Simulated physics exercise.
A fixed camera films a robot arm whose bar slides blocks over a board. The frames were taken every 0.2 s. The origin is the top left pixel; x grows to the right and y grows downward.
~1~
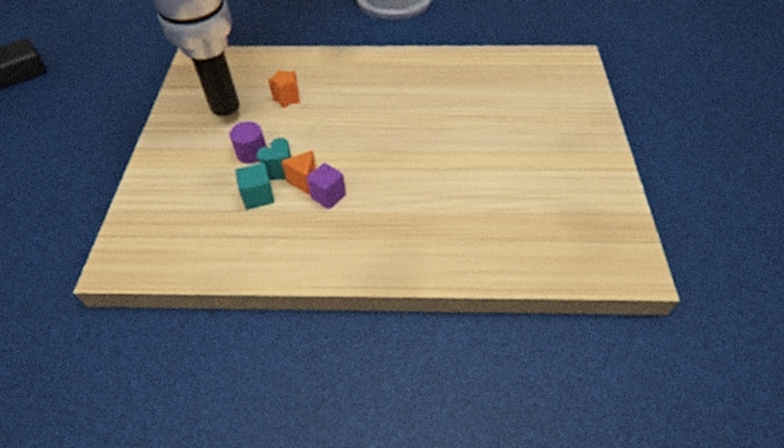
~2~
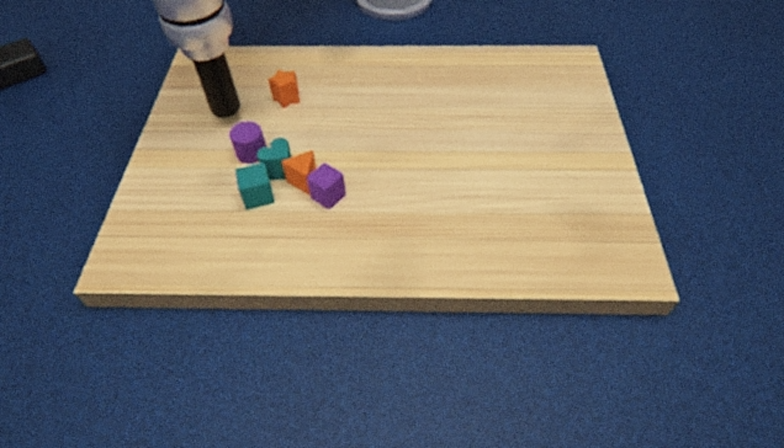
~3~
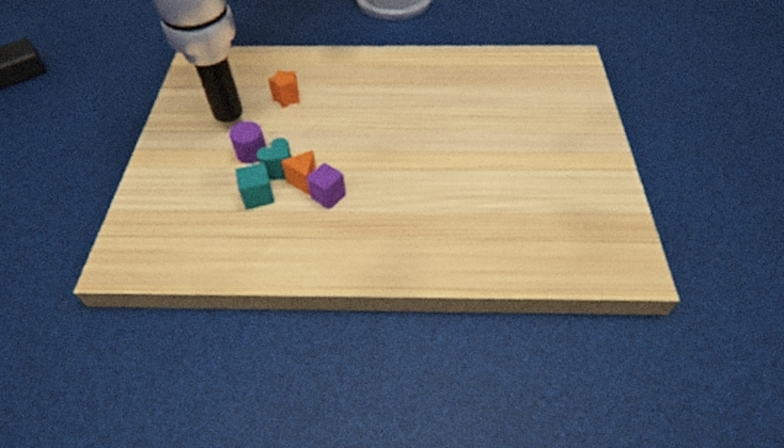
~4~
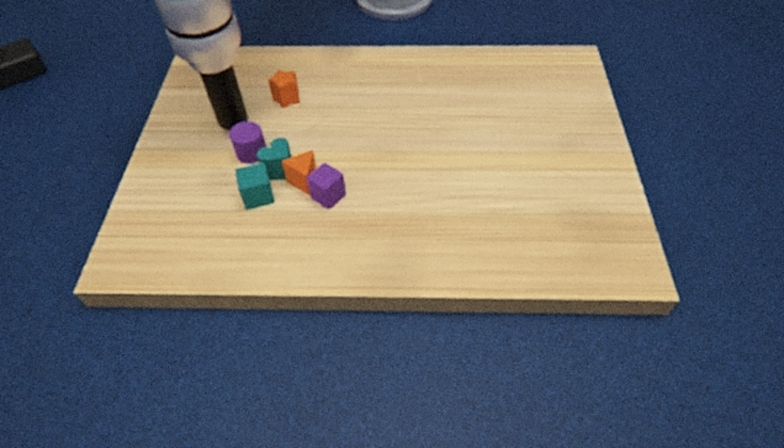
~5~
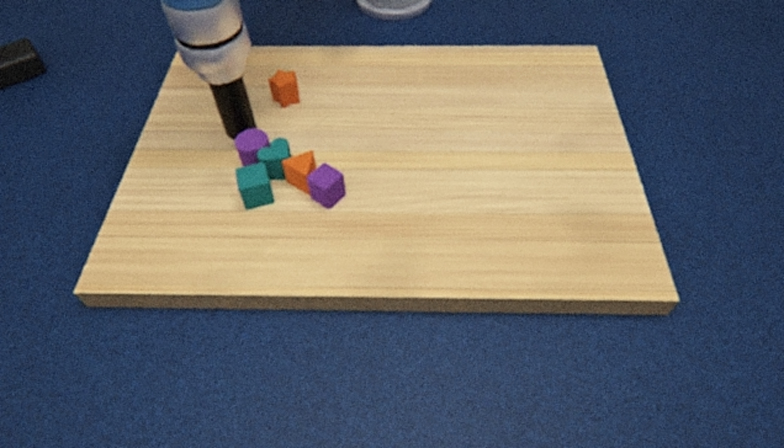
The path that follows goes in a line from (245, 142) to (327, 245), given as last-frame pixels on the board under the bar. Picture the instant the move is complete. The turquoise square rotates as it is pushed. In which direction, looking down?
The turquoise square rotates clockwise.
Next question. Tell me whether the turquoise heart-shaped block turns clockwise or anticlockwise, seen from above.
Looking down on the board, it turns counter-clockwise.
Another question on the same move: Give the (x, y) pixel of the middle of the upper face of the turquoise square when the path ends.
The spot you're after is about (252, 190) in the image.
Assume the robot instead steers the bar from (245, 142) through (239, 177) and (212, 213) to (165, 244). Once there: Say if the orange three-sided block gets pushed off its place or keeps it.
By the end it has moved.
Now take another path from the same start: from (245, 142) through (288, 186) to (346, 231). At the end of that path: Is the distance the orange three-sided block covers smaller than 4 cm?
Going by the path, no.
The first path, step by step. One third of the way, bar (266, 163); purple circle (280, 172); turquoise square (252, 189), turned 65° clockwise; turquoise heart-shaped block (308, 175), turned 30° anticlockwise; orange three-sided block (331, 184).
Two thirds of the way, bar (294, 198); purple circle (316, 206); turquoise square (252, 190), turned 70° clockwise; turquoise heart-shaped block (345, 198), turned 60° anticlockwise; orange three-sided block (372, 199), turned 40° anticlockwise.
At the end, bar (325, 236); purple circle (354, 241); turquoise square (252, 190), turned 70° clockwise; turquoise heart-shaped block (365, 214), turned 100° anticlockwise; orange three-sided block (391, 203), turned 65° anticlockwise.
